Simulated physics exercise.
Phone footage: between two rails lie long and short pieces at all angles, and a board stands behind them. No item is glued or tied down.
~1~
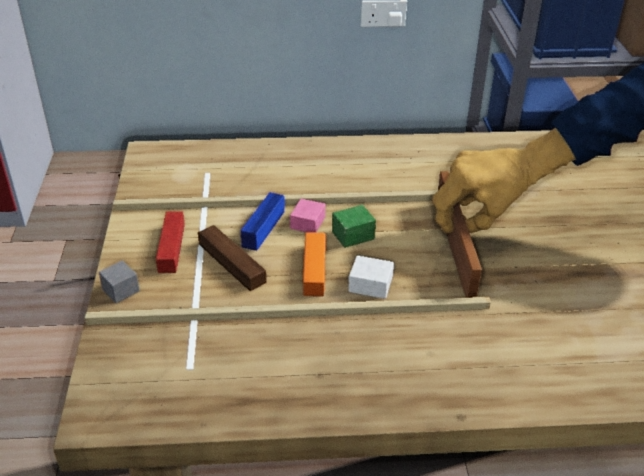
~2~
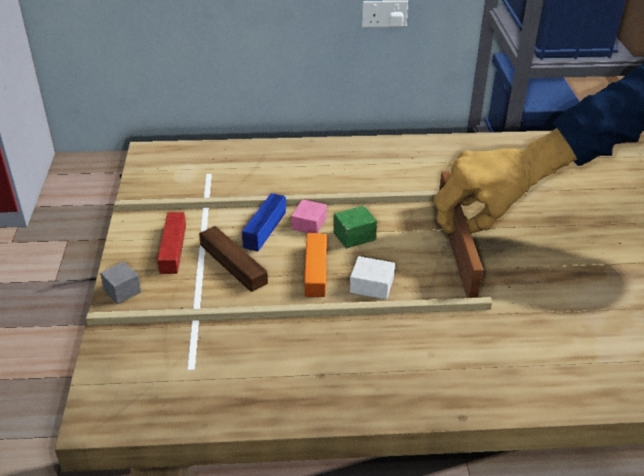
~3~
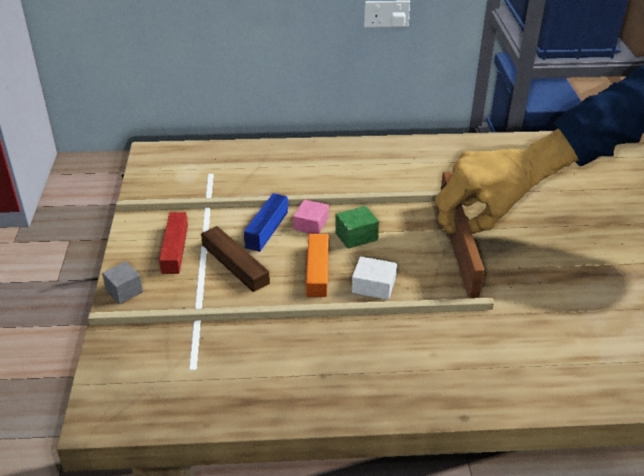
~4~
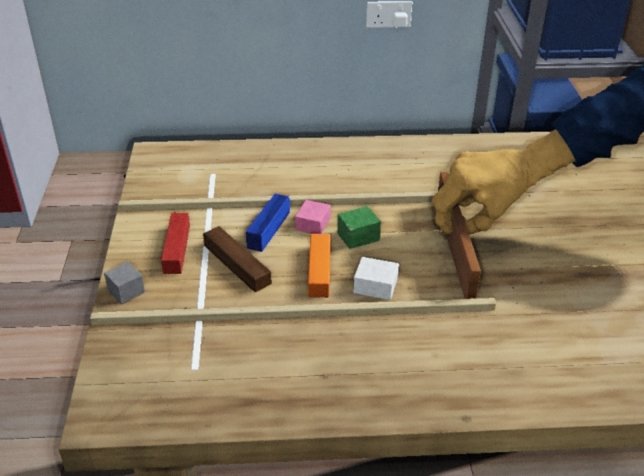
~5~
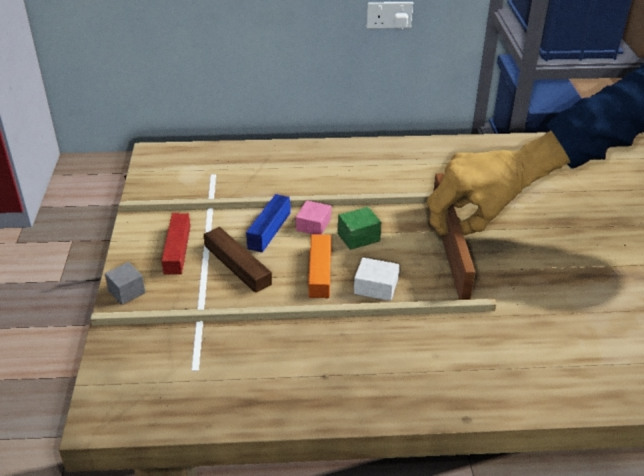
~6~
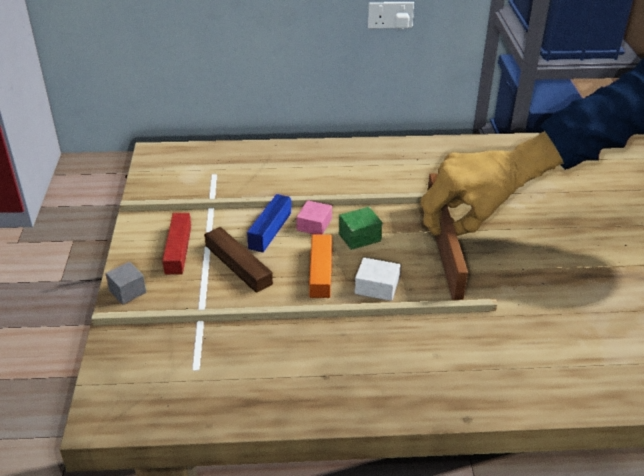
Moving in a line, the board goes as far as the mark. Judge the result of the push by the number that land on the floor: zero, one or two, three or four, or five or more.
The number that land on the floor is zero.
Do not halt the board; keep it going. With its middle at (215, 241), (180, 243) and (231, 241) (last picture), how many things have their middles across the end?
It comes out as 0, then 1, then 0.
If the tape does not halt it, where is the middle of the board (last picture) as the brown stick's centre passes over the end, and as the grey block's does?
The brown stick puts it at (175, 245), the grey block at (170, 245).
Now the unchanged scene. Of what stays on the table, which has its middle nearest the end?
It's the red bar.
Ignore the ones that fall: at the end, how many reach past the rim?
0, I think.
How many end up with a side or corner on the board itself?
Count: 4.
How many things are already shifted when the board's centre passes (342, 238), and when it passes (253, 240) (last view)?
First 5 and then 7.
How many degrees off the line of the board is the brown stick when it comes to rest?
I'd say it's about 0° out of line.
A little later, none off yet; grey block at rest near (126, 283); red bar at rest near (178, 242); brown stick at rest near (238, 258).
Next, none off yet; grey block at rest near (126, 283); red bar at rest near (178, 242); brown stick shifted a little near (220, 253).
Later still, none off yet; grey block at rest near (126, 283); red bar shifted a little near (163, 242); brown stick shifted about its own width near (182, 246).
When it is over, the number that fall off is zero.
